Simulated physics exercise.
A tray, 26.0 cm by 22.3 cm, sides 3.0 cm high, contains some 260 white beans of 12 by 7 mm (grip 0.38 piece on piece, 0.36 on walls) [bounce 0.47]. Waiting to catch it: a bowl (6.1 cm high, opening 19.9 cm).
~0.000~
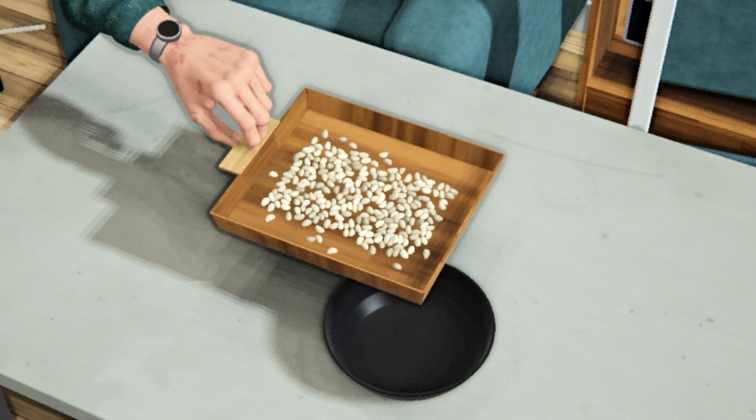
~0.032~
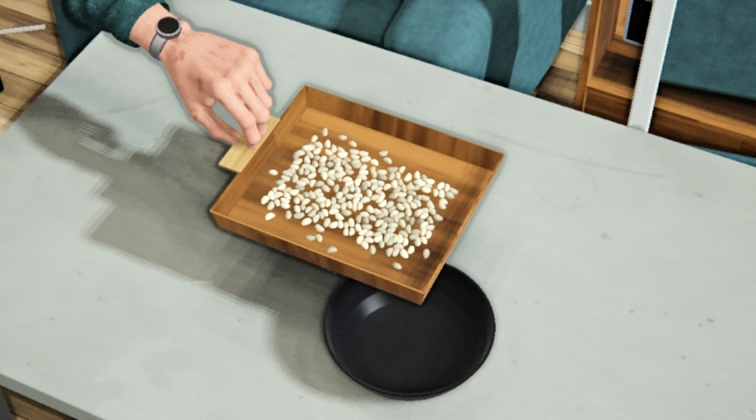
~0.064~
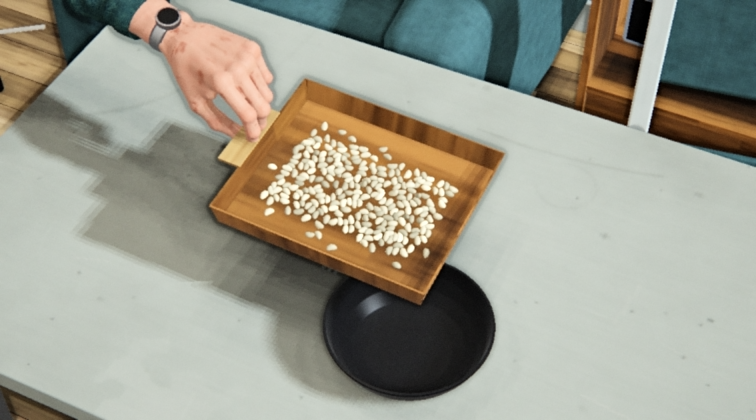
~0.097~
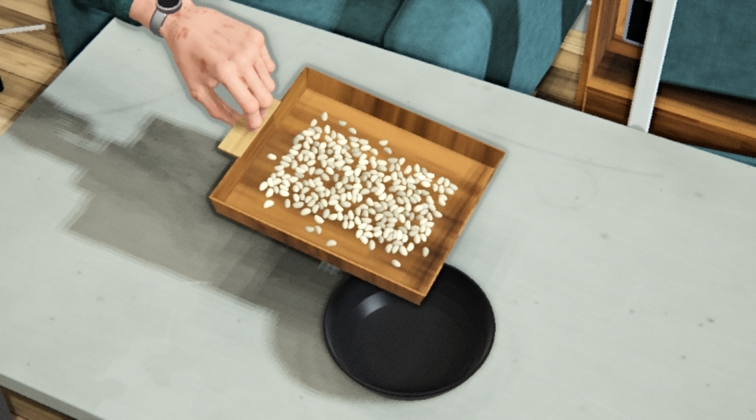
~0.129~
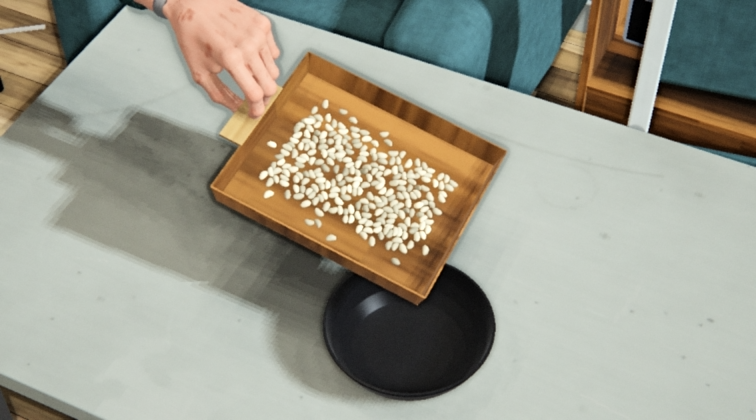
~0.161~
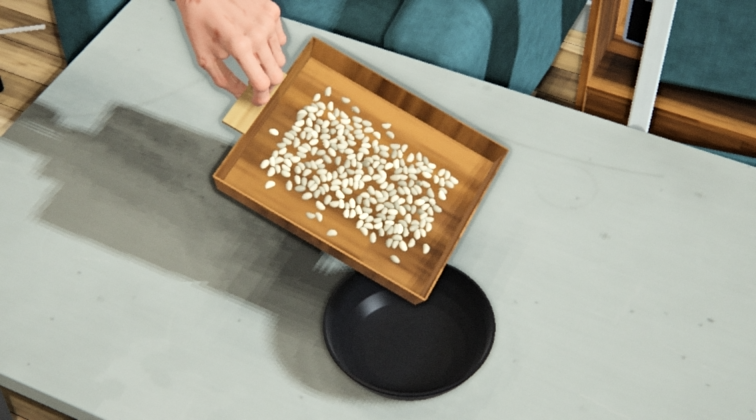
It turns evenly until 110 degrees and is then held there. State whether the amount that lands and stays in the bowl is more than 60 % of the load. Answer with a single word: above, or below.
Above.
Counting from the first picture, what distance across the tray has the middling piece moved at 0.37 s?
About 4 centimetres.
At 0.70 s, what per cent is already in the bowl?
Estimate: Close to 55 in a hundred.
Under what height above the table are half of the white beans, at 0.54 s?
Median height reading: Approx. 16 cm.
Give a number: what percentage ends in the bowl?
The share works out to around 75 per cent.
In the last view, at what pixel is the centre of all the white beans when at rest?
Resting centre: Approx. (428, 359) px.
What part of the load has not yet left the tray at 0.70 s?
My guess is close to 10 in a hundred.
After 0.37 s, tilt 59 degrees; tray 100 %; middle of all pieces on or above the table near (403, 175).
Then, at 0.54 s, tilt 91 degrees; tray 60 %, in the air 40 %; middle of all pieces on or above the table near (449, 261).
After 0.70 s, tilt 110 degrees; outside 20 %, bowl 55 %, tray 10 %, in the air 10 %; middle of all pieces on or above the table near (459, 342).
After 0.85 s, tilt 110 degrees; outside 25 %, bowl 75 %; middle of all pieces on or above the table near (451, 361).
By 2.0 s all is still; outside 25 %, bowl 75 %.
